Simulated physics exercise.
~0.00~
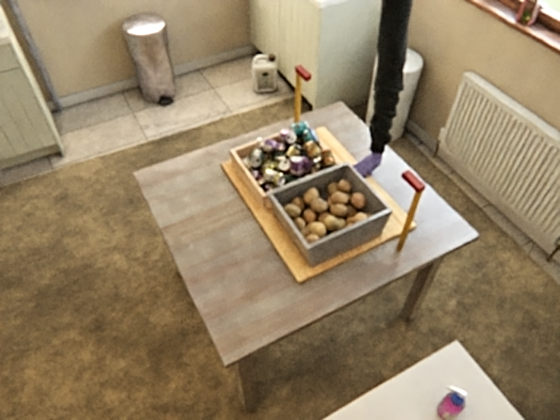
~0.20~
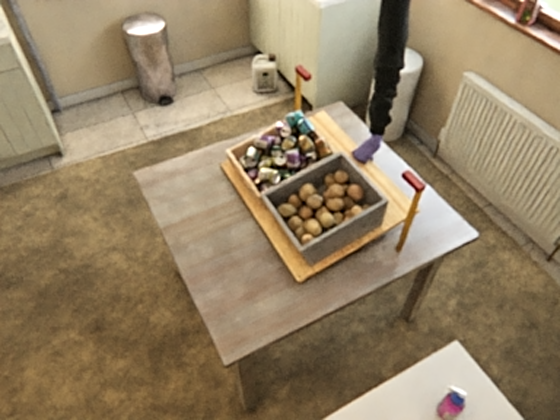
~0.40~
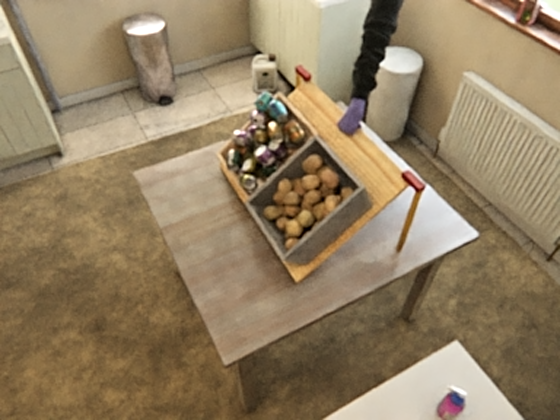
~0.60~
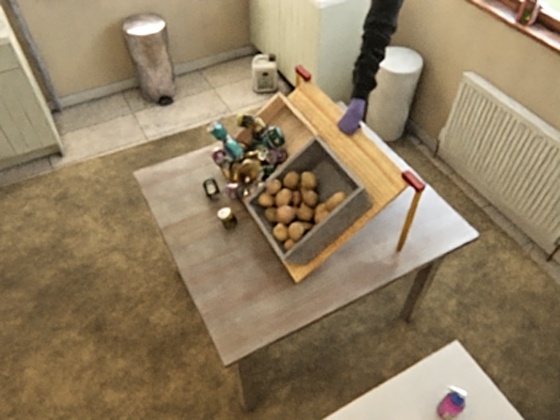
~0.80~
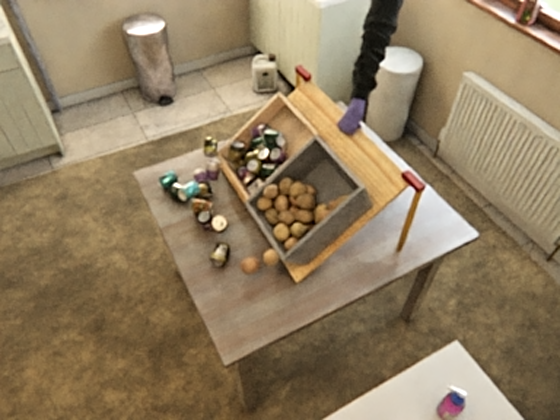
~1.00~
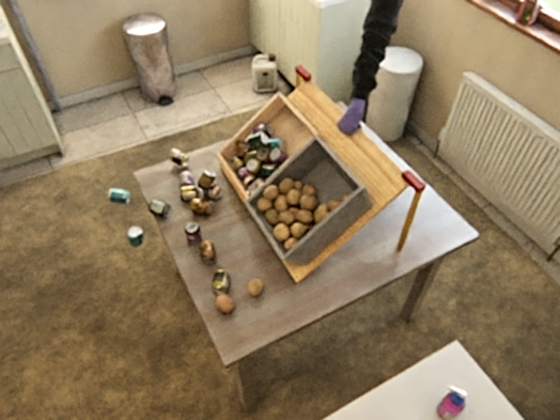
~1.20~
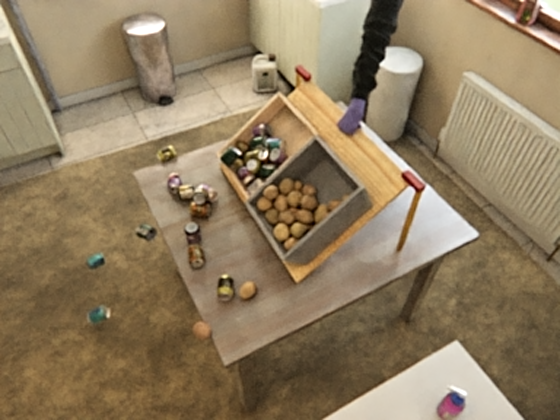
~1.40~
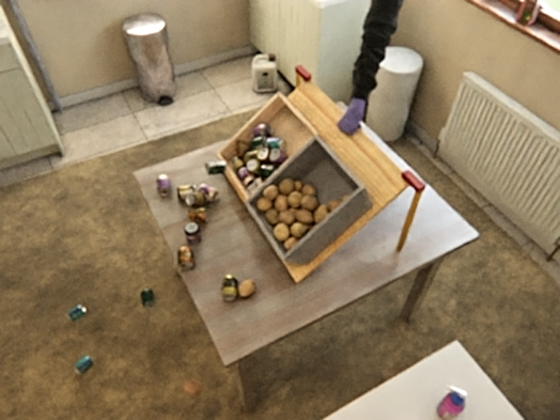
To begin with, a wooden crate of colourful mini cans and a grey crate of potatoes sit side by side on a board on a table, with a gloved hand at its far edge. The hand lifts that edge, and the board and crates tilt steeply toward the left. Once the board stops tilting, cans tumble over the wooden crate's low side, followed by a couple of potatoes. They scatter across the tabletop, and several cans drop to the carpet. At the end, the hand still holds the tilted board, while most potatoes and many cans remain inside.
